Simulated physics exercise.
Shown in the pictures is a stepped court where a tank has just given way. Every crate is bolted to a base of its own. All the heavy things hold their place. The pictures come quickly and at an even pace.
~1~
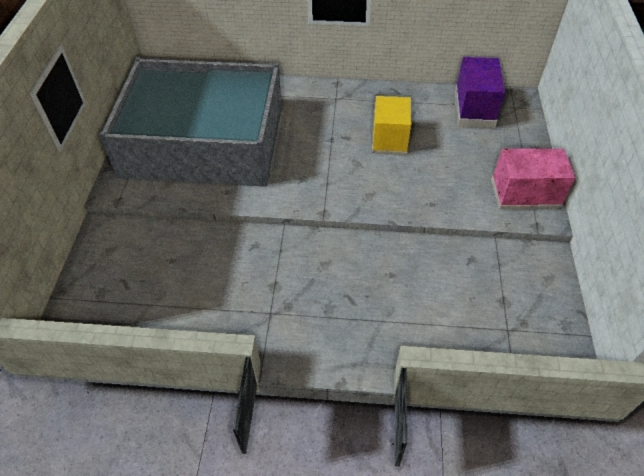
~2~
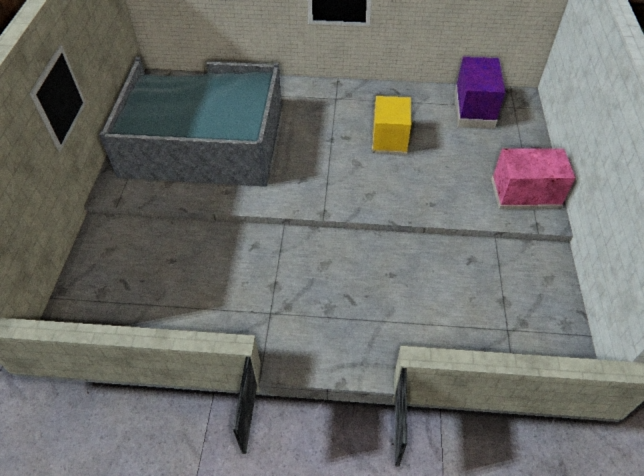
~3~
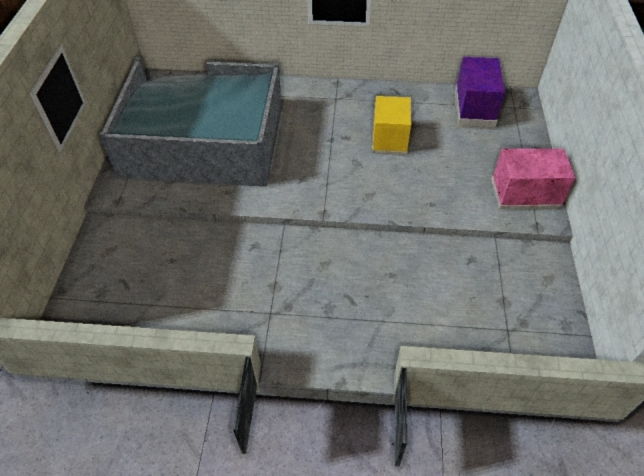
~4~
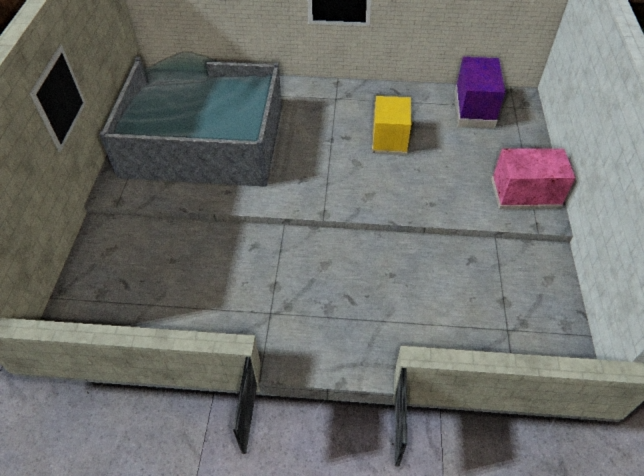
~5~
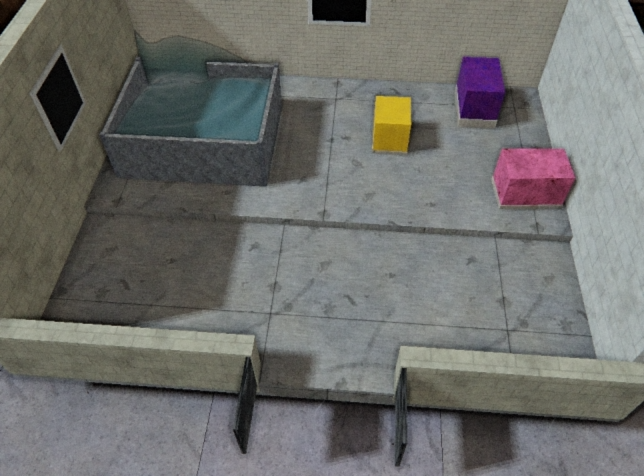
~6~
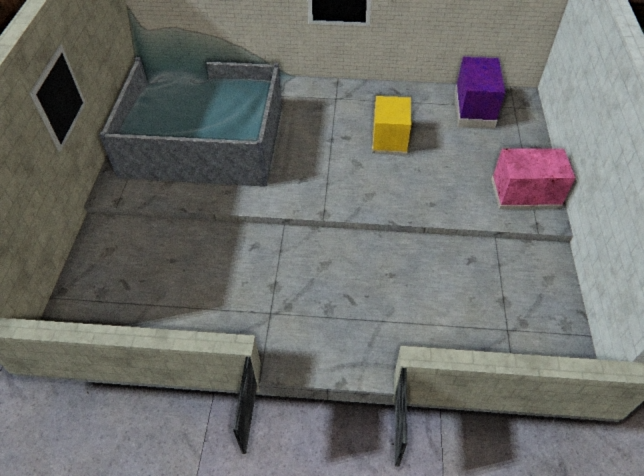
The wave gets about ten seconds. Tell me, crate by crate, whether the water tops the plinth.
Yellow crate: Yes, it does. Purple crate: Yes, it does. Pink crate: Yes, it does.
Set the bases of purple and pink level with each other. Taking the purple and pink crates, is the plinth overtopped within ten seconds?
Briefly, the purple crate is inundated and the pink crate is inundated.
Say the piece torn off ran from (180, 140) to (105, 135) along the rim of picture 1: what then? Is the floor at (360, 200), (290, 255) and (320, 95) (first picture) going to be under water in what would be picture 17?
First: Spared by the leak. Second: Spared by the leak. Third: Spared by the leak.
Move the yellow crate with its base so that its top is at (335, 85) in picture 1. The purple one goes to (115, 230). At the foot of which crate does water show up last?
The pink-painted one comes last.
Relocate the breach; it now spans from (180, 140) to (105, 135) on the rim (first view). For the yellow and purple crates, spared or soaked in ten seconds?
I expect yellow remains untouched while purple remains untouched.
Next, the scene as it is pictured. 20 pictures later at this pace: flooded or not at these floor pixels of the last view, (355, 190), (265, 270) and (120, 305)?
In turn: Flooded, not flooded, covered.
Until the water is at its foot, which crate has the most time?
The pink-painted one, as I see it.
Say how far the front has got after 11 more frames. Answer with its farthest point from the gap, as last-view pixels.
At roughly (491, 88).
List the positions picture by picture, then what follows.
The first picture shows the tank at (195, 103) is whole and still.
In the second picture, water pours out on the tank's far side and has run to a hidden place.
In the third picture, the front is at a hidden place, out from the gap on the tank's far side.
In the fourth picture, the front is at a hidden place, out from the gap on the tank's far side.
In the fifth picture, water pours out on the tank's far side and has run to a hidden place.
In the sixth picture, the front is at (289, 76), out from the gap on the tank's far side.
A moment on, water covers 15 % of the floor; the yellow crate not reached, the purple crate not reached, the pink crate not reached.
Next, water covers 30 % of the floor; the yellow crate water round its plinth, the purple crate water round its plinth, the pink crate not reached.
Then, water covers 55 % of the floor; the yellow crate water round its plinth, the purple crate water round its plinth, the pink crate water round its plinth.
Later, water covers 90 % of the floor; the yellow crate water round its plinth, the purple crate water round its plinth, the pink crate water round its plinth.
In the end, water covers 95 % of the floor; the yellow crate was topped, the purple crate was topped, the pink crate was topped.
